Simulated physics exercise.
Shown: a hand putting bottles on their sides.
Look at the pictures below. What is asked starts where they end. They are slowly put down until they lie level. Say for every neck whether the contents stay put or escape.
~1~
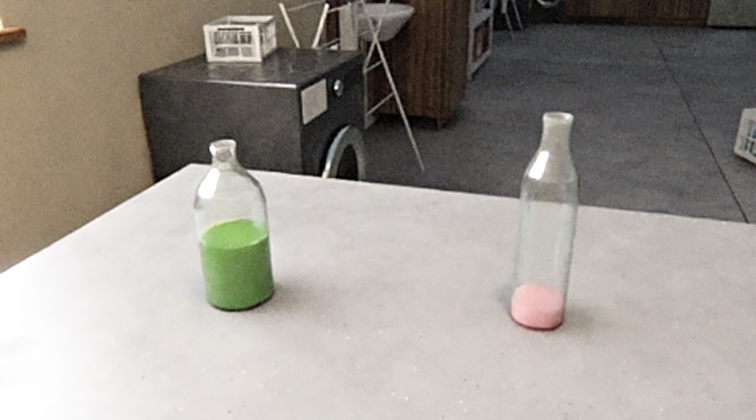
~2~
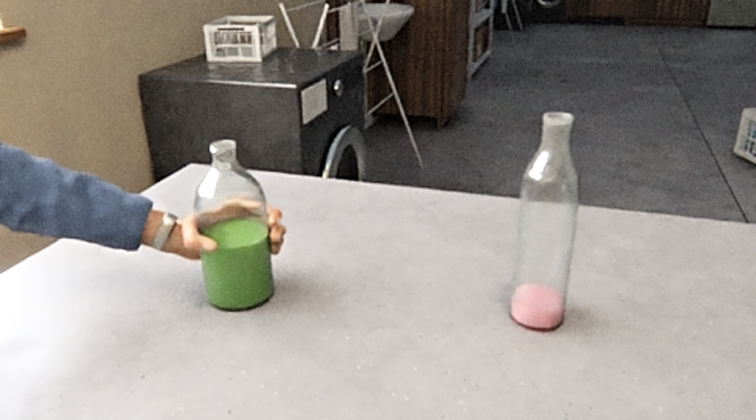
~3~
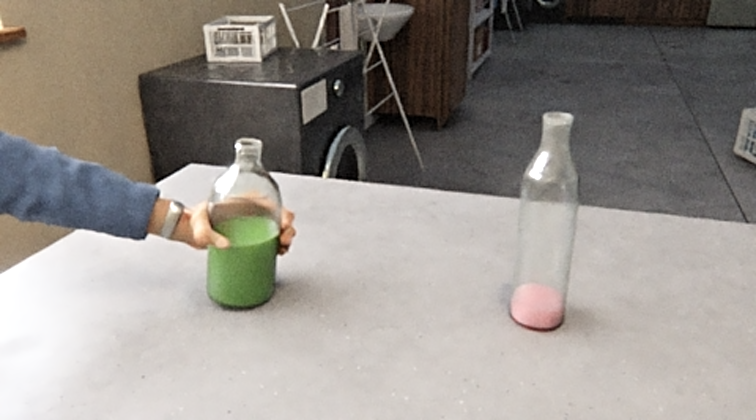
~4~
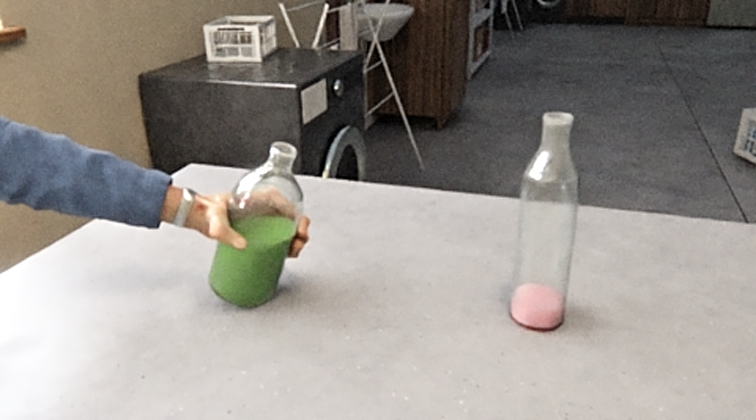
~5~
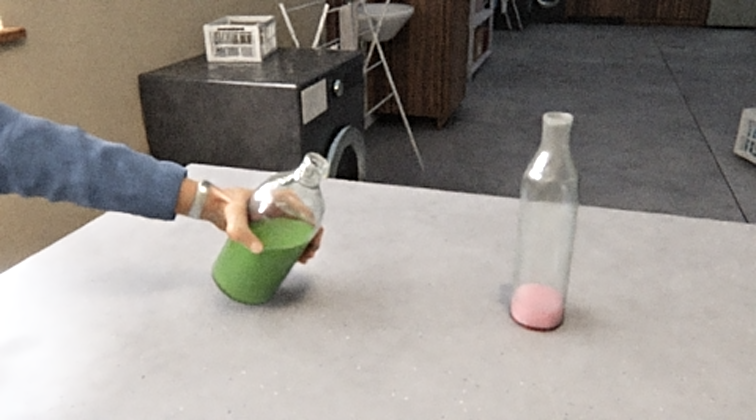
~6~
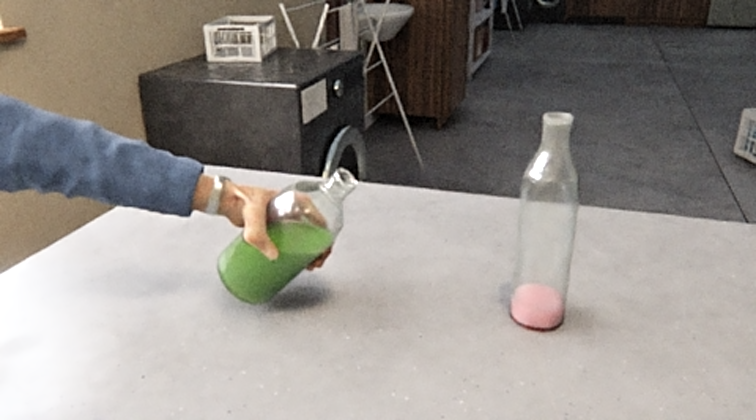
Left bottle - they escape, right bottle - they stay put.
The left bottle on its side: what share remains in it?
65 in a hundred, give or take.
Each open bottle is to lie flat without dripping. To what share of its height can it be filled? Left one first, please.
The first can go to 26 per cent and the second to 22 per cent.
Next, the left bottle is nearly down; left bottle, dry at the neck.
After that, the left bottle lies flat; left bottle, some has come out.
Finally, both lie flat; left bottle, some has come out; right bottle, dry at the neck.
